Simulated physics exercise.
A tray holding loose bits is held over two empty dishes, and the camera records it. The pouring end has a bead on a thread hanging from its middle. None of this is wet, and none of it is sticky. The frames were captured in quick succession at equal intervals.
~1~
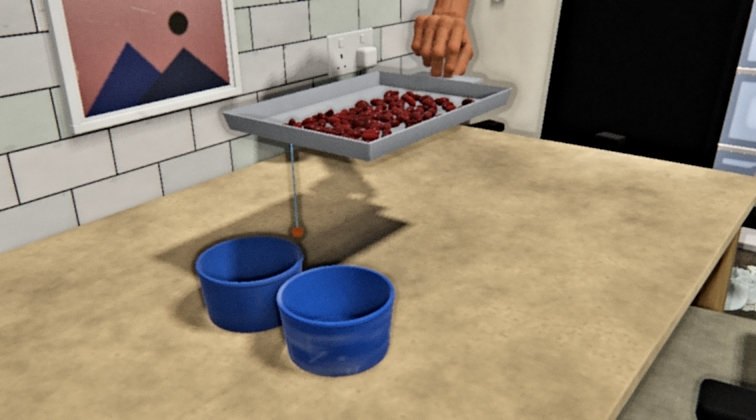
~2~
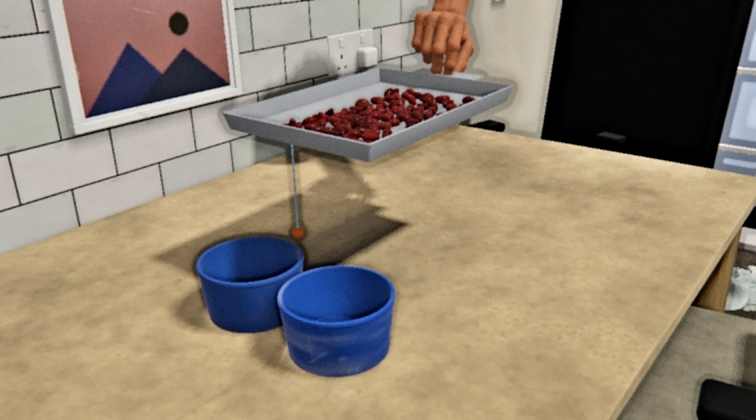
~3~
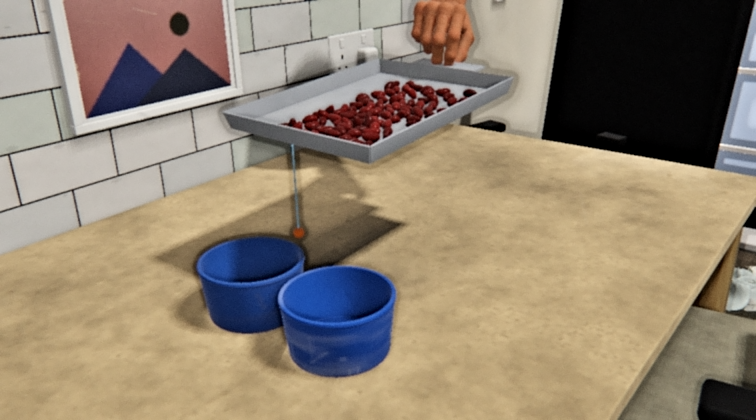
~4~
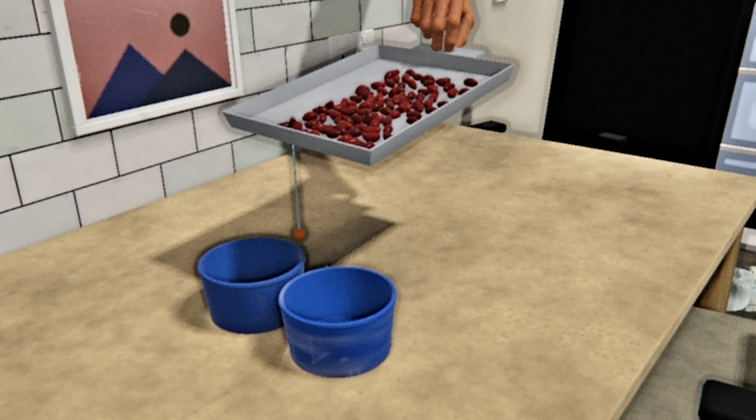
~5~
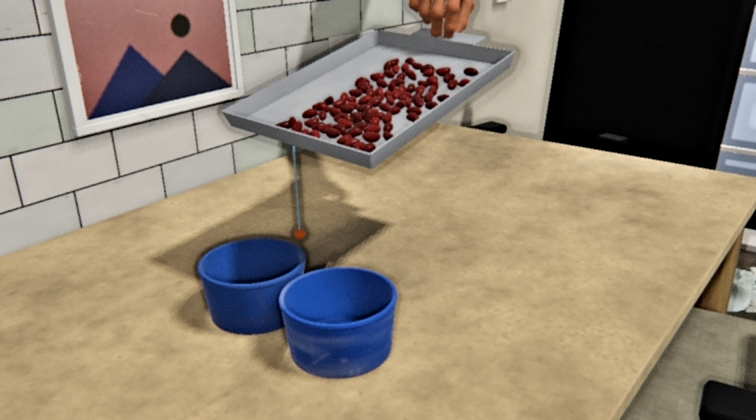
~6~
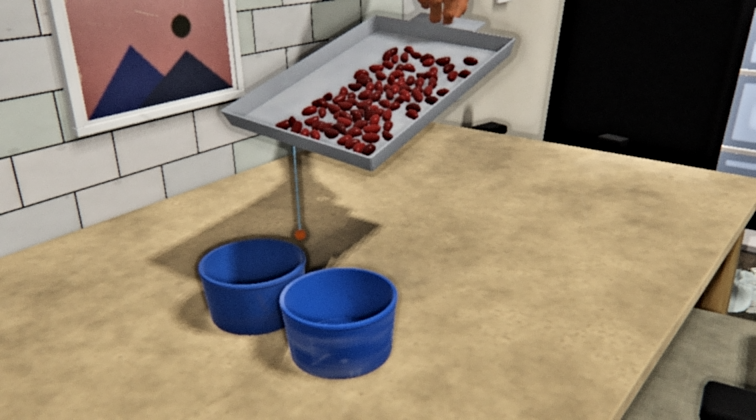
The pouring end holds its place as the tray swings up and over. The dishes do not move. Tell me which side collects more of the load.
My bet is the dish over on the right is left holding more.
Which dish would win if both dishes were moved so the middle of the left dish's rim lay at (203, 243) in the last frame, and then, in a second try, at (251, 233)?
Results - the dish on the right side first, the dish on the right side second.
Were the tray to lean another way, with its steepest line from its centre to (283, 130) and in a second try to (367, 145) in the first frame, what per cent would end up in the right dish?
I'd put it at some 0 % and then some 50 %.
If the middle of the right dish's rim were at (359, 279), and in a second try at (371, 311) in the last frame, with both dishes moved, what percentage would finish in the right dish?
Around 60 and around 20 per cent, in that order.
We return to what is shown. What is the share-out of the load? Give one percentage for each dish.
20 percent ends in the left dish, 60 percent in the right.
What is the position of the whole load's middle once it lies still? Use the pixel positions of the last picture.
About (324, 336).
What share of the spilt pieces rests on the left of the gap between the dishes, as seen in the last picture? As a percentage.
I'd guess close to 60 %.
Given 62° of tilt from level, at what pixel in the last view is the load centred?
Look about (352, 99) in the last picture.
Just after the last frame, tray tipped steeply; every one on the tray.
A moment on, tray tipped past a quarter turn; roughly a third on the tray; roughly a quarter in the right dish; about a tenth in the left dish; just a few outside both; roughly a third in the air.
Further on, tray tipped past a quarter turn; roughly two thirds in the right dish; roughly a quarter in the left dish; about a tenth outside both.
When it is over, tray tipped past a quarter turn; roughly two thirds in the right dish; roughly a quarter in the left dish; about a tenth outside both.
